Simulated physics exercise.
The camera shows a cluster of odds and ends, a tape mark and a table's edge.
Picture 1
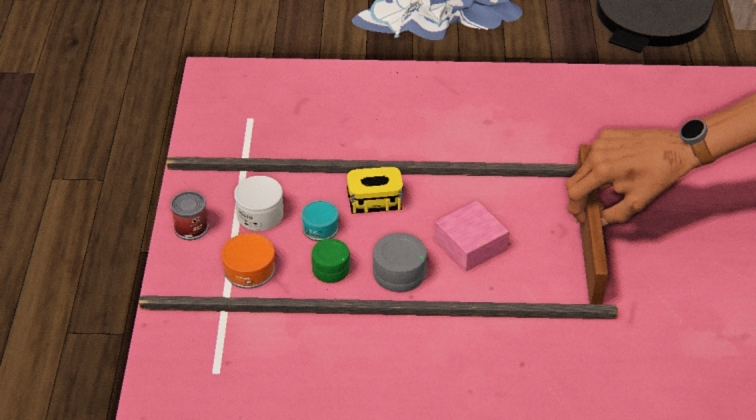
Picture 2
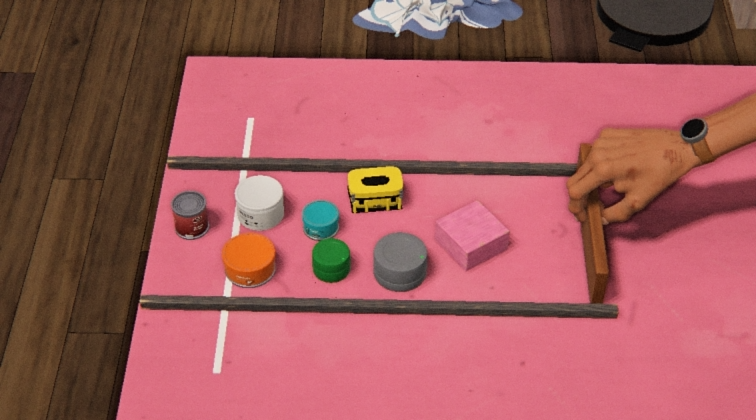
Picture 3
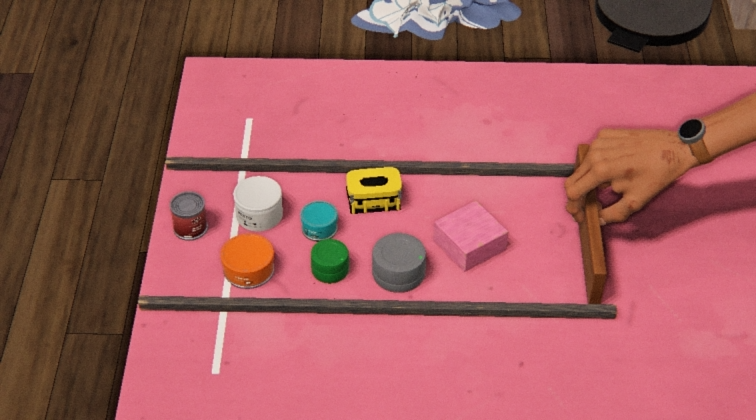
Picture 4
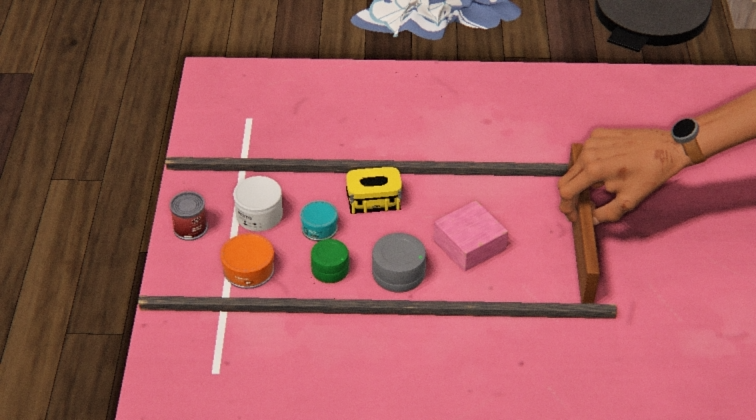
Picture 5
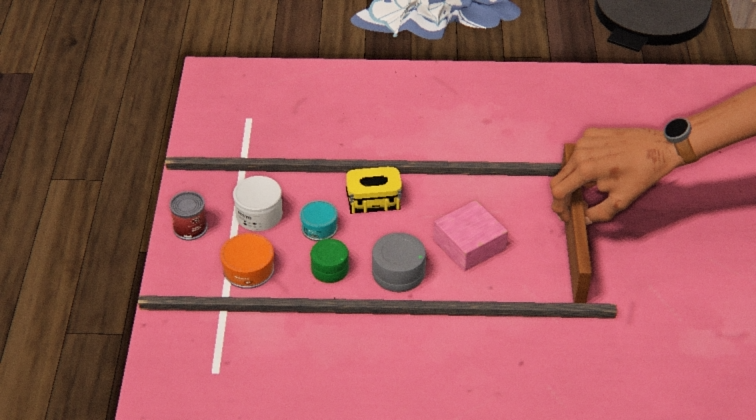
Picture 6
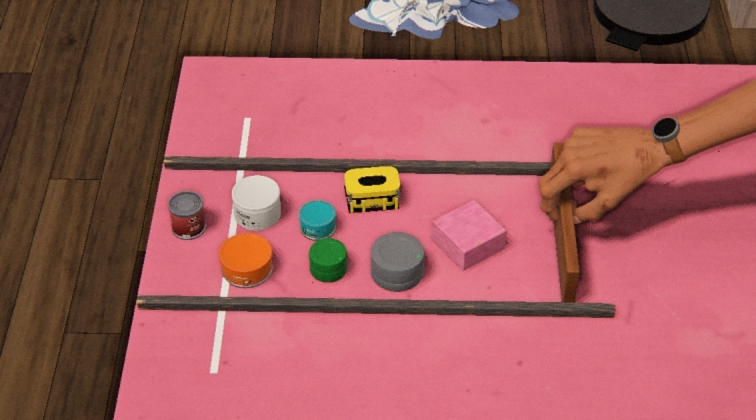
On a pink tabletop, a hand sliding a wooden board slightly left between dark rails, the pots and pink block staying still.
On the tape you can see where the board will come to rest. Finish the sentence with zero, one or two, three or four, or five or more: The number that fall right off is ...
The number that fall right off is one or two.
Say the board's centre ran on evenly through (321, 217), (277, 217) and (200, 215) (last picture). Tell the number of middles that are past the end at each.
Respectively 0, 0 and 5.
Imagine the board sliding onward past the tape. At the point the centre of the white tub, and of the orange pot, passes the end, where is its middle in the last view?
Middle: Roughly (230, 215); roughly (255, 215).
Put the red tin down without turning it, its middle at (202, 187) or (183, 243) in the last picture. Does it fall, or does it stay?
The red tin falls; falls.
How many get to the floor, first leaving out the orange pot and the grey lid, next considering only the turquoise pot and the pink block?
Try 1: 1; try 2: 1.
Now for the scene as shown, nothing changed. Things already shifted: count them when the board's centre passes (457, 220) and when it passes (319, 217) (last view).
That makes 2 at the first spot and 7 at the second.
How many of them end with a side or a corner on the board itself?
Counting them up gives 3.
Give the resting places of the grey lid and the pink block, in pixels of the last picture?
Listed as asked: First (199, 270), and then (207, 218).
Soon after, none off yet; red tin at rest near (187, 216); orange pot at rest near (246, 261); white tub at rest near (257, 203).
Then, none off yet; red tin moving near (182, 215); orange pot moved about its own width near (177, 261); white tub moved about its own width near (214, 193).
At rest, the number that fall off is one or two; fallen, orange pot and red tin.
